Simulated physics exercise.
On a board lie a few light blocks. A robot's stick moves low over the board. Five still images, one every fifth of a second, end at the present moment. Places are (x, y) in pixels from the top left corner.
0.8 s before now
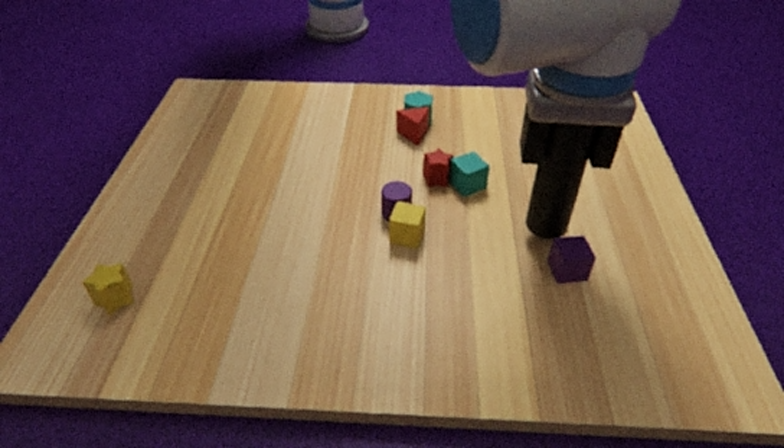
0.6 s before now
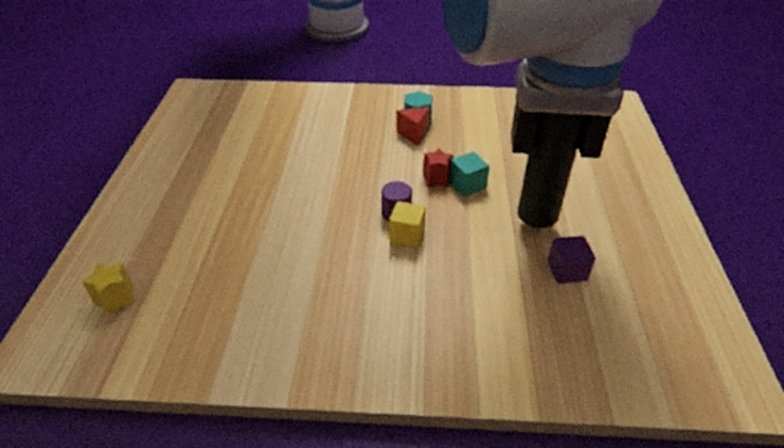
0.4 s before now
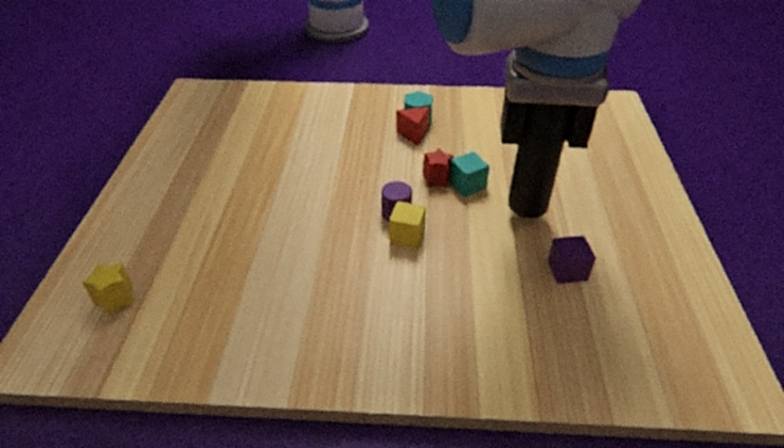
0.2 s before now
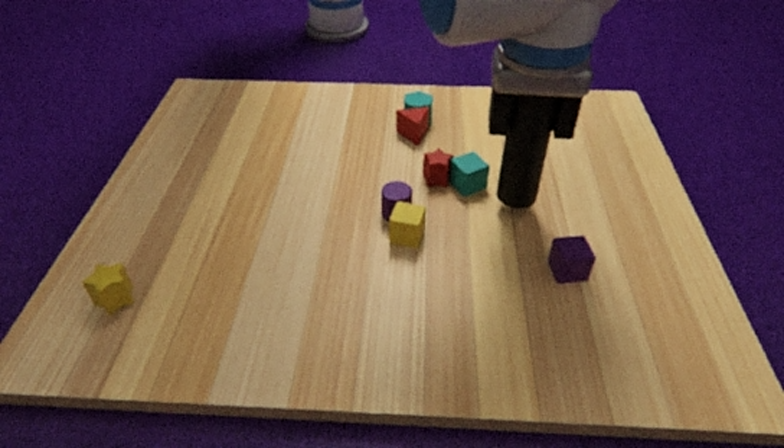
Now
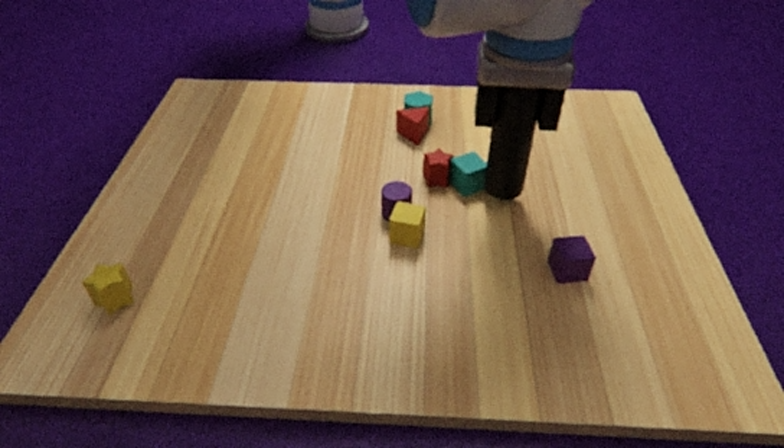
On a wooden board scattered with small red, yellow, purple and turquoise blocks, a robot arm moves its dark stick leftward and slightly away from the viewer, from near a purple block to beside the turquoise square piece; the blocks stay still.
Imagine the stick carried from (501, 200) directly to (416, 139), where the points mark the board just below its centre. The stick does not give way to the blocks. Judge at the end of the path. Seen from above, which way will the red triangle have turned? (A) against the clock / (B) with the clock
B
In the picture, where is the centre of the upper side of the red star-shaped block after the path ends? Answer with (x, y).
In the picture, it is at (398, 152).
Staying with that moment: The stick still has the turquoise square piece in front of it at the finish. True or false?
False.
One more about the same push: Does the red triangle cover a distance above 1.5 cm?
Going by the path, yes.
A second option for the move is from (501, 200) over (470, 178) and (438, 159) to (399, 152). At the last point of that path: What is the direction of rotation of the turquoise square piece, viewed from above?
The twist is anticlockwise.
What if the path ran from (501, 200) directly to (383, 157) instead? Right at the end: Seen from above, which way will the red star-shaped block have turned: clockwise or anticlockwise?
Seen from above, counterclockwise.
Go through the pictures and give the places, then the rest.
Tip of the stick at (547, 225), middles of tops, red triangle at (415, 113), turquoise hexagon at (419, 98), red star-shaped block at (439, 157), turquoise square piece at (470, 162), in the first frame.
Stick at (538, 215), nothing pushed, in the second frame.
Stick at (528, 205), nothing pushed, in the third frame.
Stick at (516, 196), nothing pushed, in the fourth frame.
Stick at (503, 188), red triangle at (415, 113), turquoise hexagon at (419, 98), red star-shaped block at (439, 157), turquoise square piece at (470, 162), in the fifth frame.
The first path, step by step. One third of the way, stick at (472, 165); red star-shaped block at (414, 154), turned 30° anticlockwise; turquoise square piece at (441, 147), turned 50° anticlockwise.
Two thirds of the way, stick at (443, 145); red star-shaped block at (399, 152), turned 90° anticlockwise; turquoise square piece at (410, 137), turned 80° anticlockwise.
At the end, stick at (416, 127); red triangle at (400, 105), turned 45° clockwise; turquoise hexagon at (419, 96); red star-shaped block at (398, 152), turned 95° anticlockwise; turquoise square piece at (402, 135), turned 100° anticlockwise.
